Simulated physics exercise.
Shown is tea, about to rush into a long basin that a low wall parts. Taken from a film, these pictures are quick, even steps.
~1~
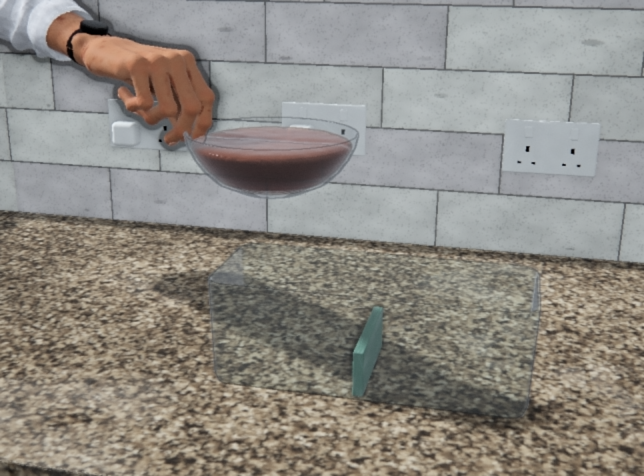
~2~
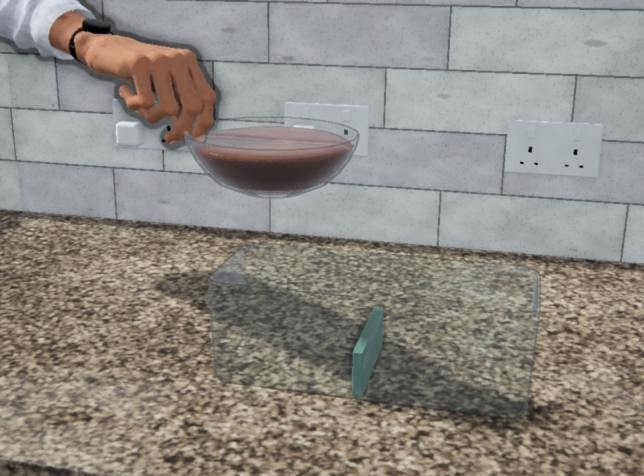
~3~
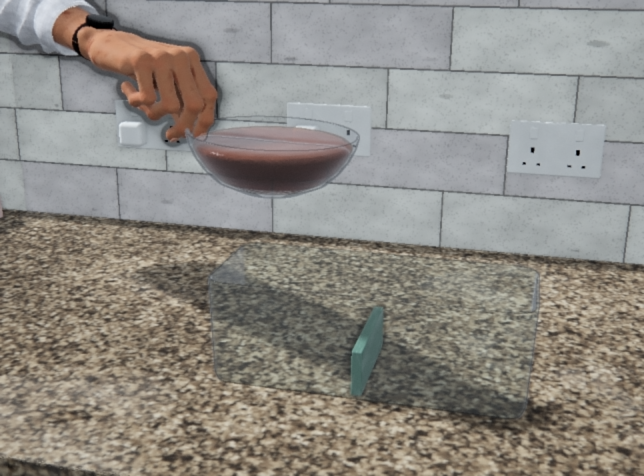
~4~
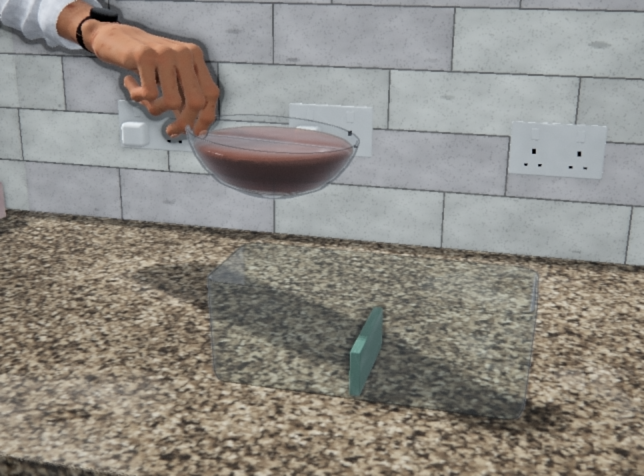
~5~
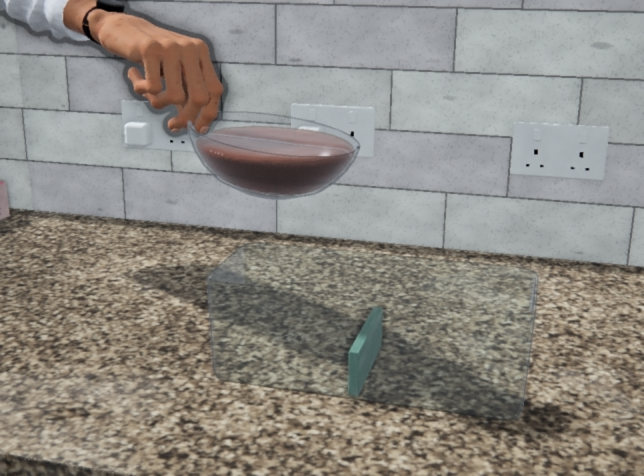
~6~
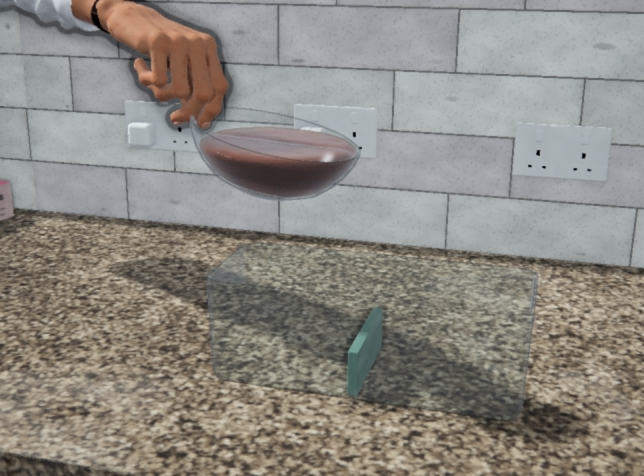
A hand slowly tilts a glass bowl of brownish-red tea rightward above a clear basin.
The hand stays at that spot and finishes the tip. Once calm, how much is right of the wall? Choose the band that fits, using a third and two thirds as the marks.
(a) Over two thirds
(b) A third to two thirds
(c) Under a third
Over two thirds.
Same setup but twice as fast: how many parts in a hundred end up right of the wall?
I'd say close to 65 per cent.
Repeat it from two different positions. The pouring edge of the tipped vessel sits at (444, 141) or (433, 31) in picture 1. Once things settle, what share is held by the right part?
About 85 per cent, then about 75 per cent.
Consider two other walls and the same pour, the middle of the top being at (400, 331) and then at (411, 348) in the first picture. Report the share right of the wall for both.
It works out to around 55 per cent for the first and around 45 per cent for the second.
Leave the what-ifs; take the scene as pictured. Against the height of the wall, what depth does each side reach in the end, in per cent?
Left of the wall 10 %, right of the wall 60 %.
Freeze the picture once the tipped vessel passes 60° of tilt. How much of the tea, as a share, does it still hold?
Close to 30 parts in a hundred remain.
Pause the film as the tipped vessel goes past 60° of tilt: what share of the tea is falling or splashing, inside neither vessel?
Estimated: 35 per cent or thereabouts.
A moment on, the tilt is 60° and 28 per cent is still to pour, 2 is left of the wall and 35 right of it.
Next, the tilt is 90° and 0 per cent is still to pour, 15 is left of the wall and 80 right of it.
Then the tilt is 97° and 0 per cent is still to pour, 16 is left of the wall and 80 right of it.
Later the tilt is 97° and 0 per cent is still to pour, 16 is left of the wall and 80 right of it.
In the end 16 per cent lies left of the wall, 80 right of it and 4 outside.
